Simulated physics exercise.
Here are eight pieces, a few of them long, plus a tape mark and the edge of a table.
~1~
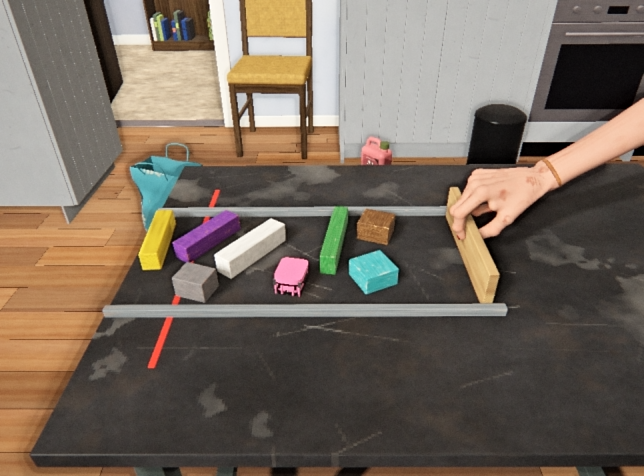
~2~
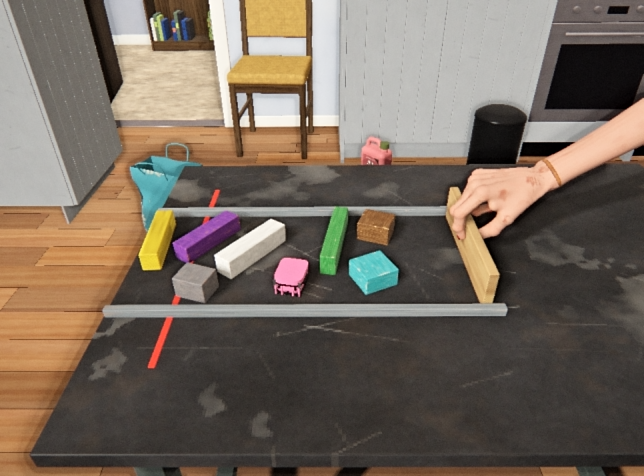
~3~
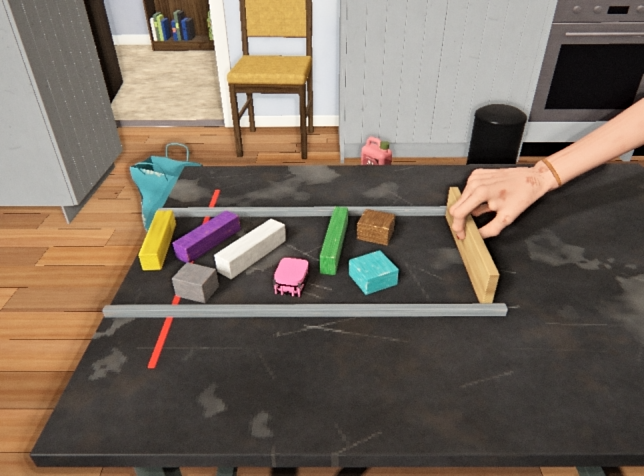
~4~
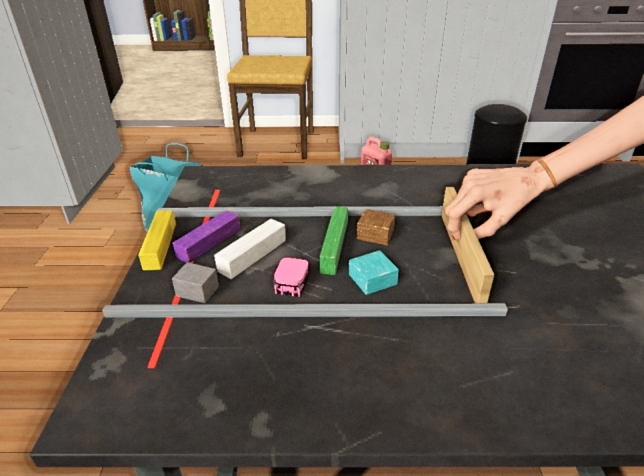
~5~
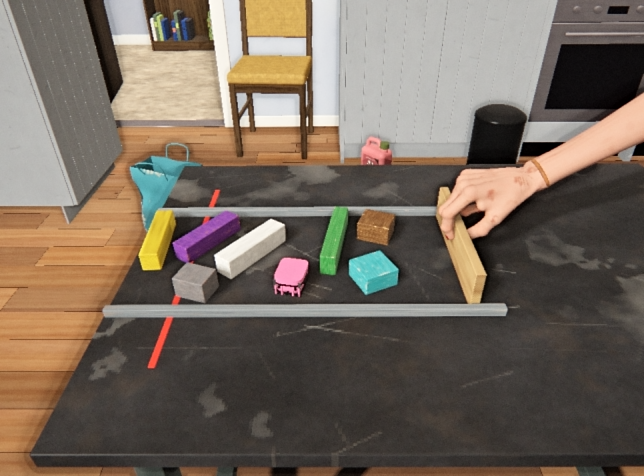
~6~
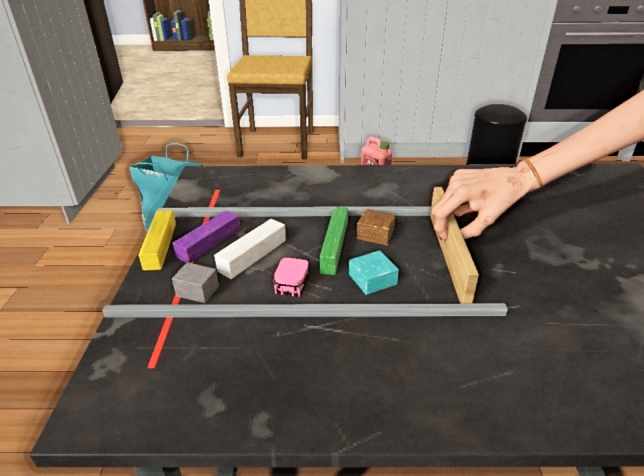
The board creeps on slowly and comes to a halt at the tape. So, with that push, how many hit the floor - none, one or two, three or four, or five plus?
I'd say three or four.
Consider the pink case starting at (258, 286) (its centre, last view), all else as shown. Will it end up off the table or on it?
So the pink case keeps its spot.
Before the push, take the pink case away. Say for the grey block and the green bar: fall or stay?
The grey block holds on, the green bar remains up.
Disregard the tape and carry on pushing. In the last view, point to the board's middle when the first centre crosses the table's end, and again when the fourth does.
About (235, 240) and about (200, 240).
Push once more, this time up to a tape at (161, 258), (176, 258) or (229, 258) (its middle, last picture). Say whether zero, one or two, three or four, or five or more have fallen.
Falls: At least five; at least five; 1 or 2.
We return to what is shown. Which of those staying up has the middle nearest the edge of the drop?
Pink case.
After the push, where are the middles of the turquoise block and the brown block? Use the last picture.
Close to (167, 269); the other close to (183, 230).
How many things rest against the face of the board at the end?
Number: 2.
Soon after, none off yet; yellow stick at rest near (159, 238); purple bar at rest near (208, 236); grey block at rest near (196, 283).
By the end, the number that fall off is three or four; fallen, white bar, grey block, purple bar and yellow stick.
